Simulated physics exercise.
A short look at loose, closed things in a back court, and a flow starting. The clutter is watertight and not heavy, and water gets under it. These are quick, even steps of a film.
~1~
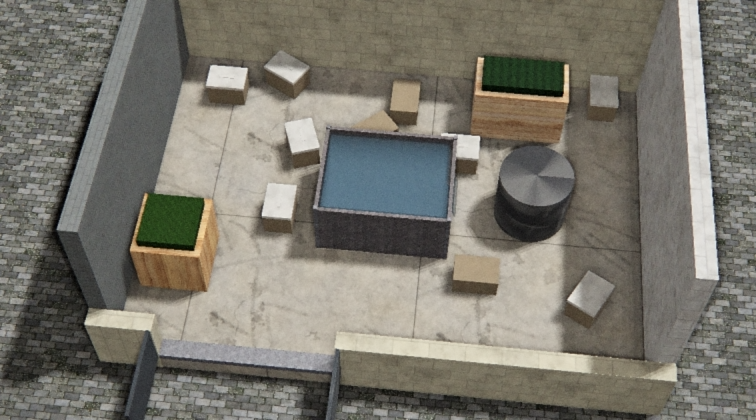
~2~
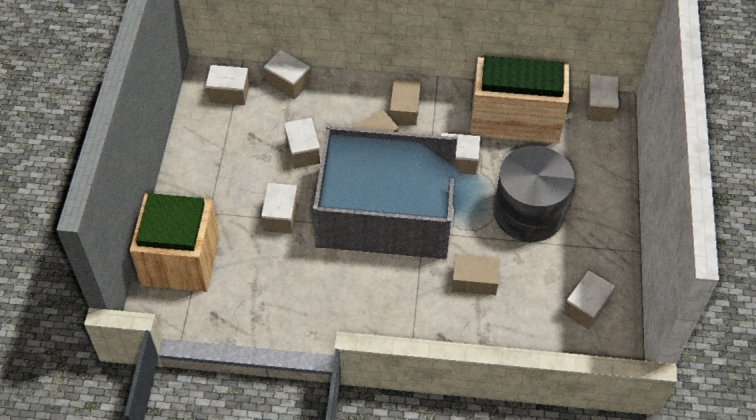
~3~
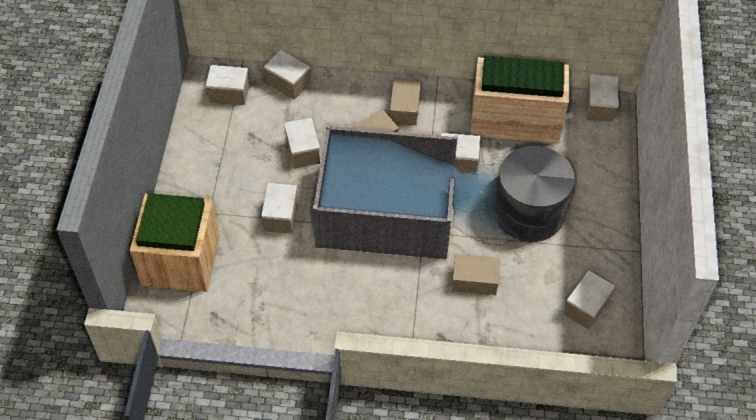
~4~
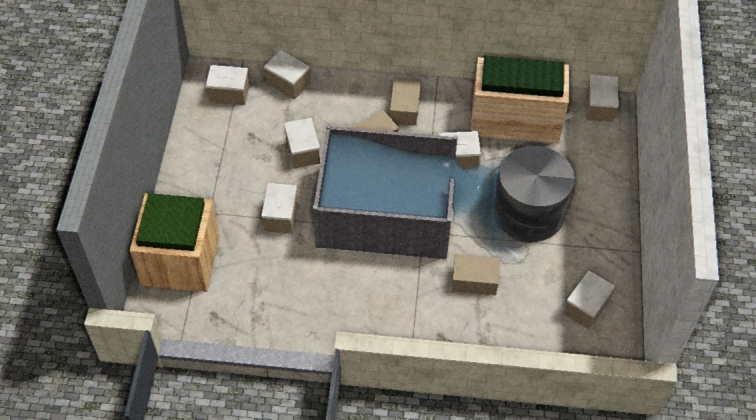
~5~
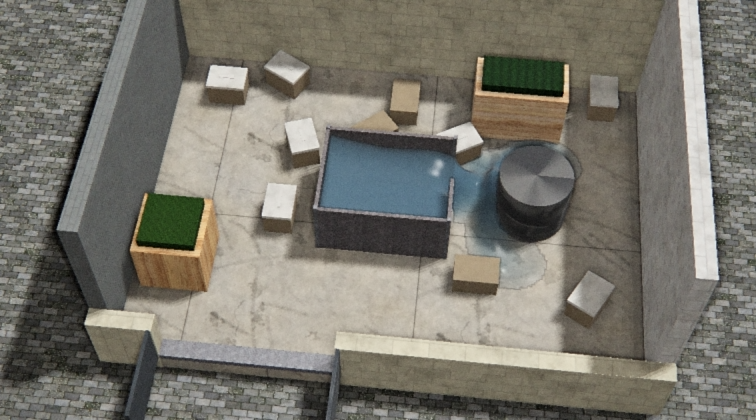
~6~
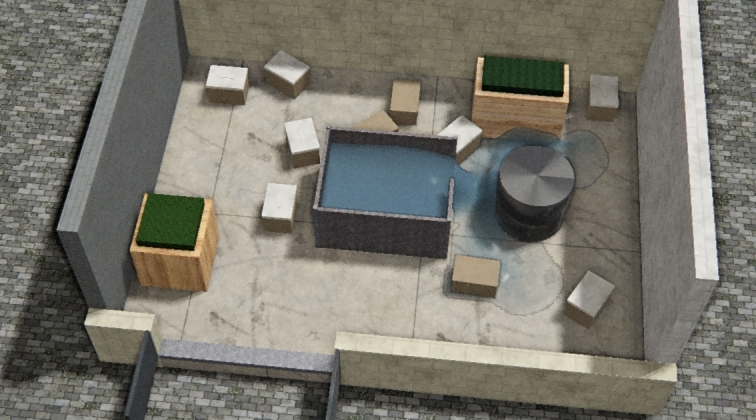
The clip opens on a walled court with scattered boxes, two planters, a dark drum and a full tank of water. Water pours from the tank's right side and spreads around the drum, while a pale box beside the tank turns and shifts slightly and the others stay essentially still.
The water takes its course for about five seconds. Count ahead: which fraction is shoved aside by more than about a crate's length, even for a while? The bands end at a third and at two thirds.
It is from one to two thirds.
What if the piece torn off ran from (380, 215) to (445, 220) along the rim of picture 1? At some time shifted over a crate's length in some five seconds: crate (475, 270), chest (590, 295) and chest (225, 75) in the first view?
In turn: Pushed that far, moved that far, less than that.
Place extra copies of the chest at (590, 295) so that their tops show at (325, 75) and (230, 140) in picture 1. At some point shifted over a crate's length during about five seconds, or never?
As listed: Short of that, short of that.
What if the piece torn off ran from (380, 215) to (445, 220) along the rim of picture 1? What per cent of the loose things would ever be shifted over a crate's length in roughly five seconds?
I make it 20 per cent.
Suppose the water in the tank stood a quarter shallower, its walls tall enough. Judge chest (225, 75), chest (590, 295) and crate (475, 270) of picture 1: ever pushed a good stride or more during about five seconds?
In that order: No, that far or more, swept aside.
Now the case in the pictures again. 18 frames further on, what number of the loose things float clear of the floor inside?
3 of them.
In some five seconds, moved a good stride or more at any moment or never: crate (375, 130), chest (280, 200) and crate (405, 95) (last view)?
One after the other: That far or more, never so far, never so far.
A moment on, 1 of 10 are well off their spots; 0 afloat.
Next, 2 of 10 are well off their spots; 1 afloat.
Later, 5 of 10 are well off their spots; 3 afloat.
In the end, 5 of 10 are well off their spots, and 6 have been at some point; 2 afloat.
